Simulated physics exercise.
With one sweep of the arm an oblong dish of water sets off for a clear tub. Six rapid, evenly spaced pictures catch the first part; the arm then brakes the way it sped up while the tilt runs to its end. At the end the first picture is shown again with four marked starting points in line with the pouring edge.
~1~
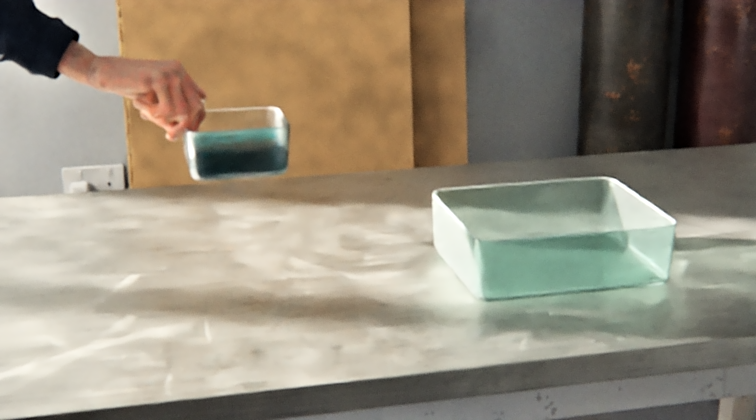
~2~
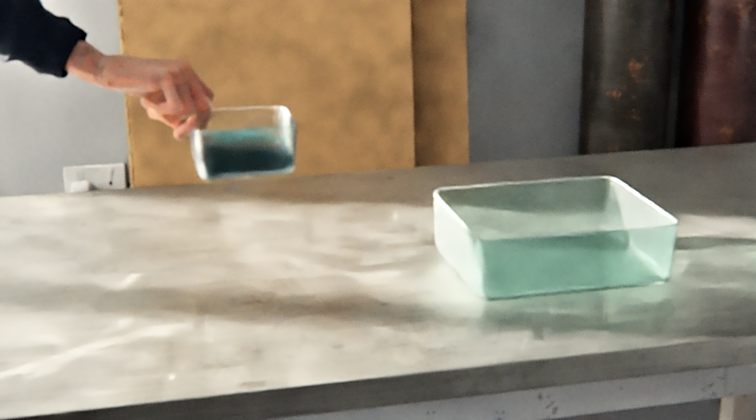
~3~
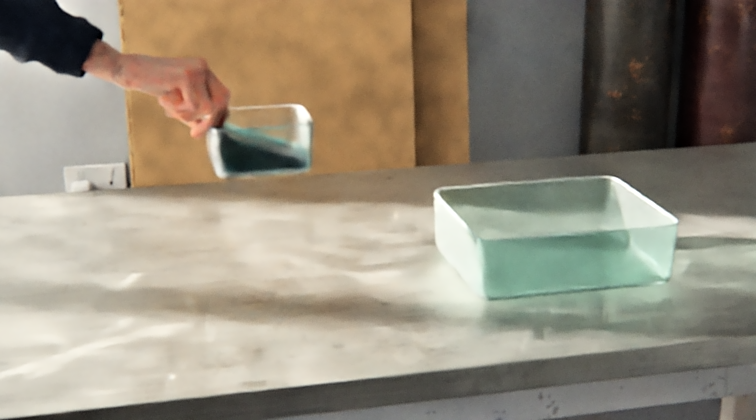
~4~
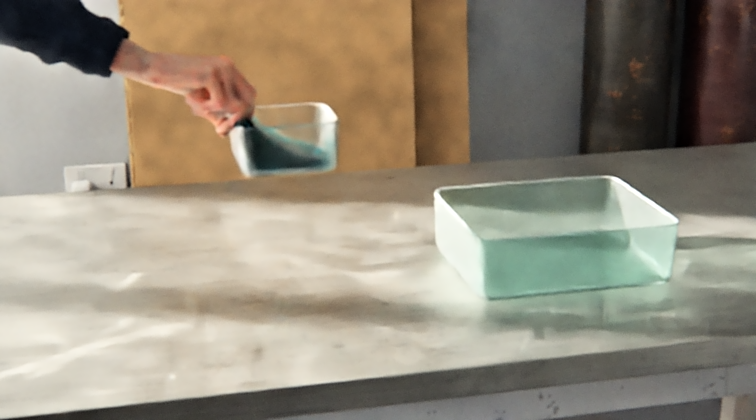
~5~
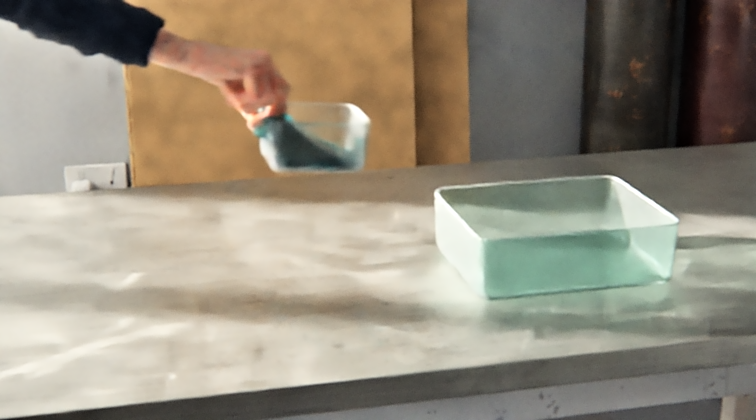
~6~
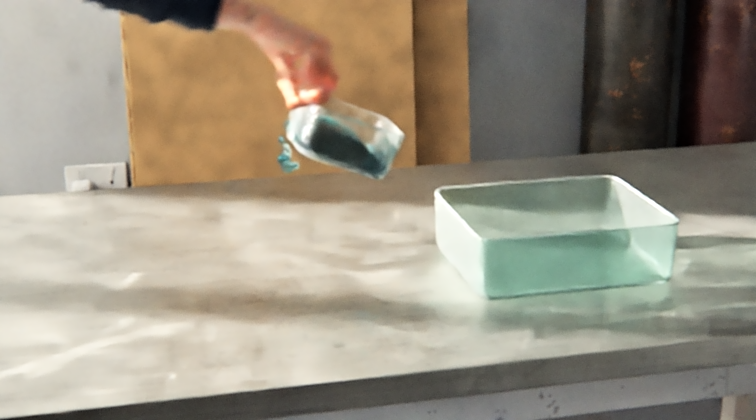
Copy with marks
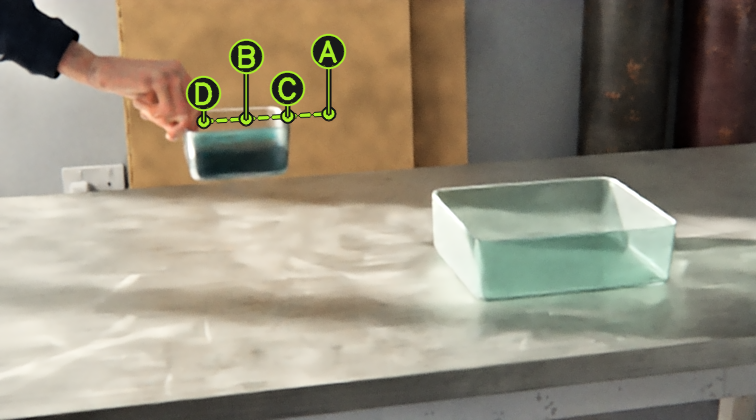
Dish of blue-green water swinging right in a hand, liquid sloshing over its rear rim as it tilts near a clear tub.
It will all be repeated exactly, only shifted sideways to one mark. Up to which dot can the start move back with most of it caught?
B is the one.
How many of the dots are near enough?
Three of them.
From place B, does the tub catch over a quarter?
Yes.
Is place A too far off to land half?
No, that is safe.
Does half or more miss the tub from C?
No, that is safe.
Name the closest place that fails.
Place D.
On the marked copy, A at (328, 113); B at (246, 118); C at (287, 116); D at (203, 121).
For place A, about 88 % lands in the tub, 5 % falls short and 7 % goes beside or beyond.
For place B, about 63 % lands in the tub, 29 % falls short and 8 % goes beside or beyond.
For place C, about 72 % lands in the tub, 17 % falls short and 11 % goes beside or beyond.
For place D, about 29 % lands in the tub, 64 % falls short and 7 % goes beside or beyond.
